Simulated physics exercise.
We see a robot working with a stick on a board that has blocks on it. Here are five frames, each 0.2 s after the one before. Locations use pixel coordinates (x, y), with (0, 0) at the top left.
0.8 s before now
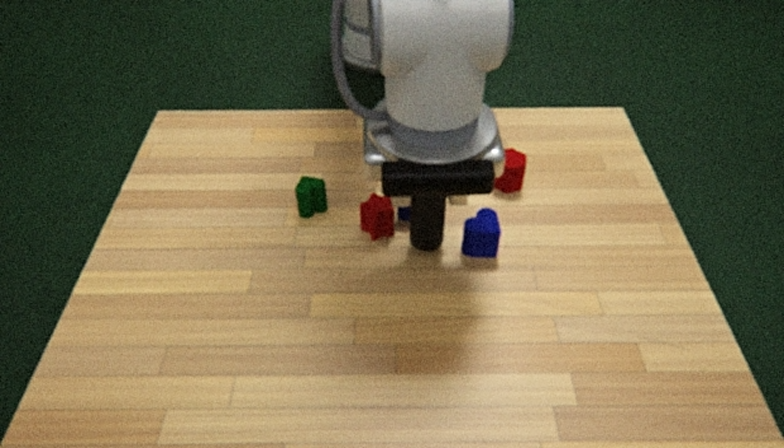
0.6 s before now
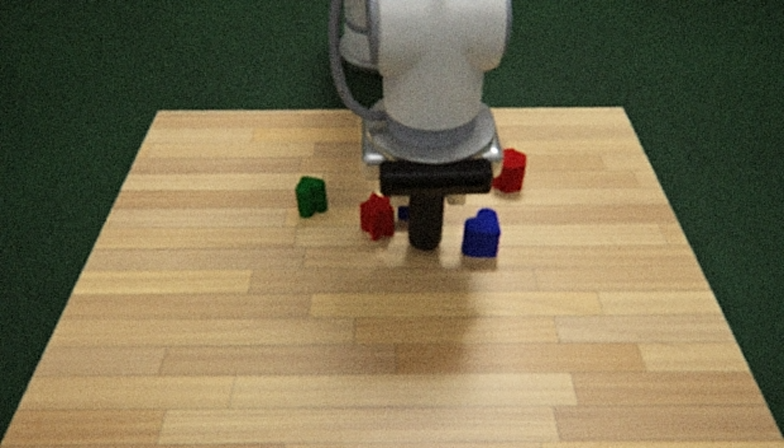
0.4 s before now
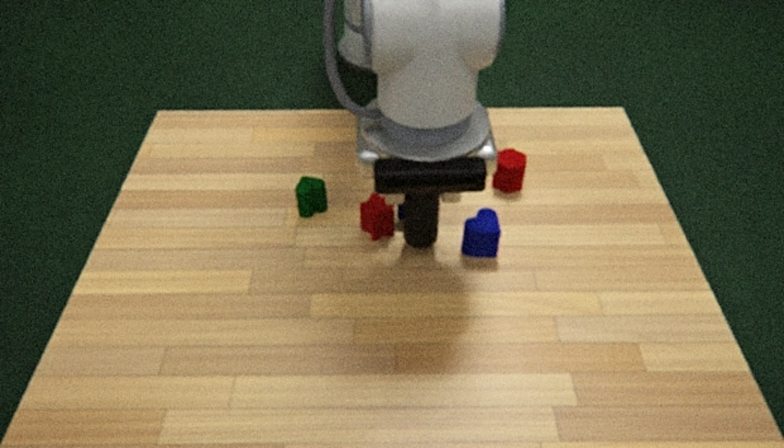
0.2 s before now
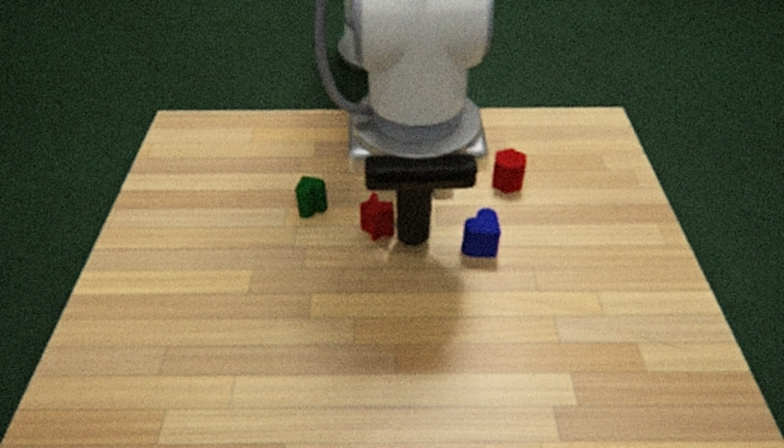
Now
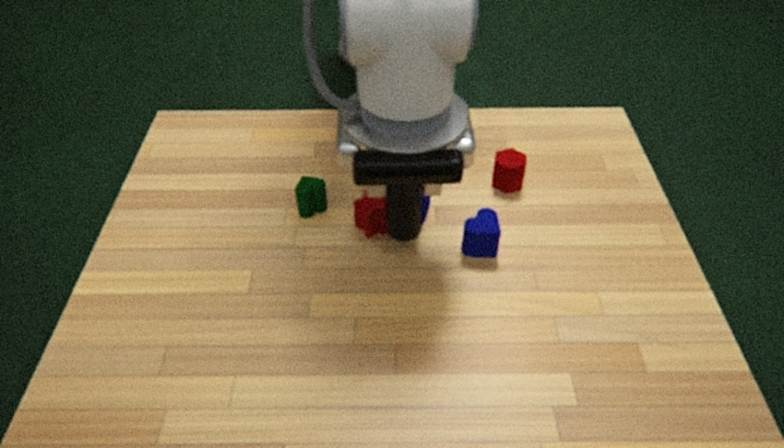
A robot arm holding a dark stick drifts slowly left above a wooden board scattered with red, blue and green blocks, then nudges the red star-shaped block slightly left, while the green block and the blue heart stay still.
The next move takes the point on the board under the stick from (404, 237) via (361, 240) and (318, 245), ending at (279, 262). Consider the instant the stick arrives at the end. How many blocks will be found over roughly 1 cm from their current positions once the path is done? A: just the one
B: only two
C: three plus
Letter A.
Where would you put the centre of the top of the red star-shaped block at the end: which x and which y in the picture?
Final place: (347, 195).
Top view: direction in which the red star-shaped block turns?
Looking down: Clockwise.
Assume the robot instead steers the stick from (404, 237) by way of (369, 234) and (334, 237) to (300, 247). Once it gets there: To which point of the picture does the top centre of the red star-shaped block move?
Around pixel (340, 189).
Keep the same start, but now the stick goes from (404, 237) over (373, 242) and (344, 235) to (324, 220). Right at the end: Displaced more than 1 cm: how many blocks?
My answer is one.
What follows on the original path. One third of the way, stick at (361, 233); red star-shaped block at (351, 195), turned 75° clockwise.
Two thirds of the way, stick at (317, 237); red star-shaped block at (347, 195), turned 95° clockwise.
At the end, stick at (278, 255); red star-shaped block at (347, 195), turned 95° clockwise; blue four-sided block unmoved.
